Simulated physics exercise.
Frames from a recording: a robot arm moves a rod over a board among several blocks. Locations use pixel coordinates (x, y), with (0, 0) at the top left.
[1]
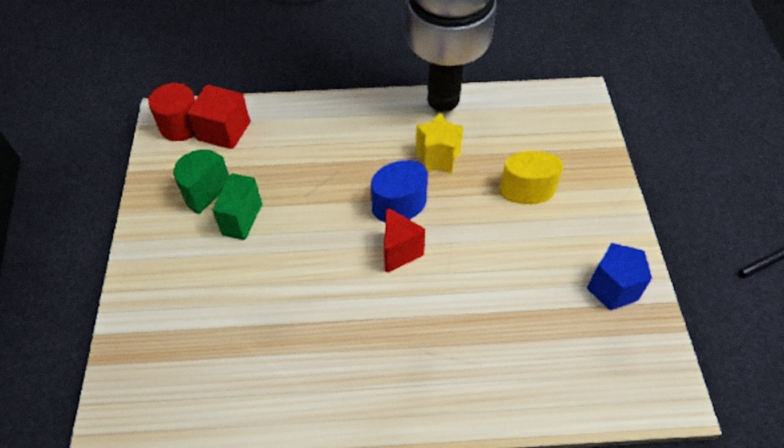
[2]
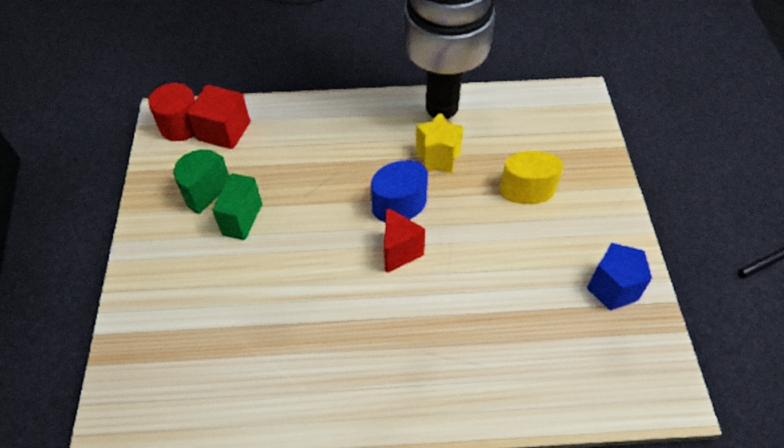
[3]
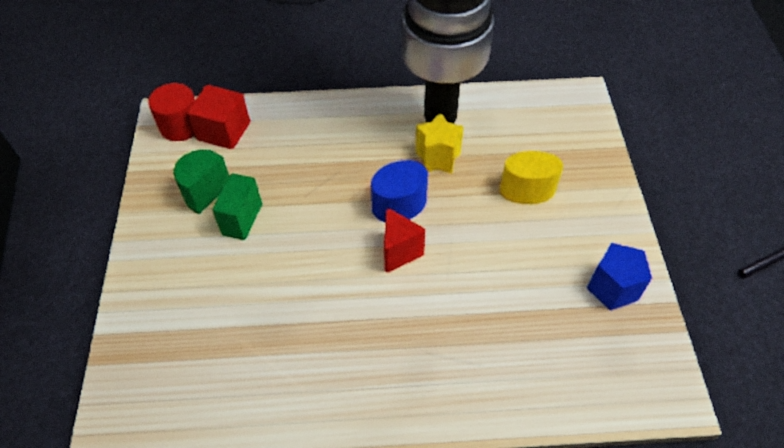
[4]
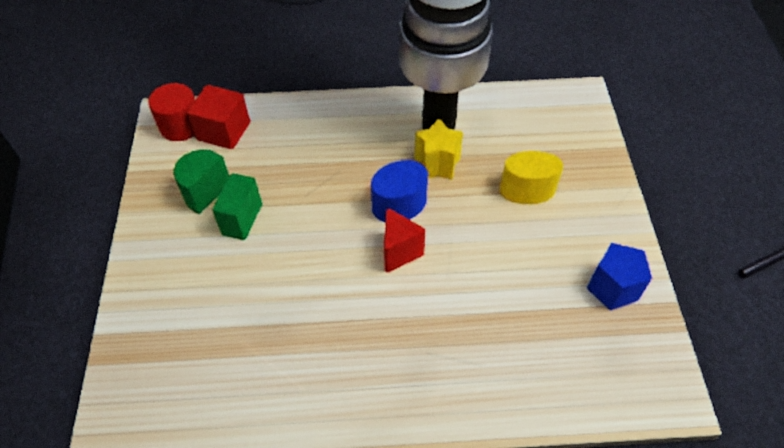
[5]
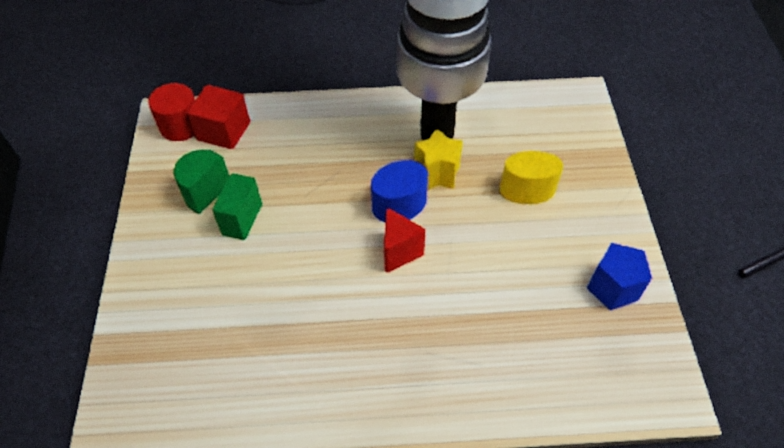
A pale striped wooden board lies on a dark surface, seen from above at an angle by a still camera. Red and green blocks sit at upper left, a blue rounded block and red triangular one near the middle, yellow ones to the upper right, and a blue one at right. A robot arm's dark rod moves slightly down from the top edge, nudging the yellow star a little toward the viewer.
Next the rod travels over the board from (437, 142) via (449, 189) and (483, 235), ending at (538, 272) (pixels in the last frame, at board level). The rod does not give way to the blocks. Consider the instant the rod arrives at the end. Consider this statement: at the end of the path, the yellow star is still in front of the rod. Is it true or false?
That statement is not accurate.
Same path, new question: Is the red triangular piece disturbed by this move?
It keeps its spot.
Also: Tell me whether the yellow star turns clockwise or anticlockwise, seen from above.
Answer: Clockwise.
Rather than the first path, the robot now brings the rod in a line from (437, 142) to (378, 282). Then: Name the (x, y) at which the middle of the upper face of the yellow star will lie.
Put as a pixel place, it's (447, 190).
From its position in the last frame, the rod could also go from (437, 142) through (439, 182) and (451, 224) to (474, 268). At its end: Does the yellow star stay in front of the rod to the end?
I expect so.
On the path given first. One third of the way, rod at (450, 182); blue elliptical block at (392, 190), turned 40° clockwise; yellow star at (442, 197), turned 25° clockwise.
Two thirds of the way, rod at (485, 228); blue elliptical block at (392, 190), turned 40° clockwise; yellow star at (449, 221), turned 100° clockwise.
At the end, rod at (540, 266); blue elliptical block at (392, 190), turned 40° clockwise; red triangular piece still; yellow star at (449, 221), turned 100° clockwise; yellow elliptical block still.
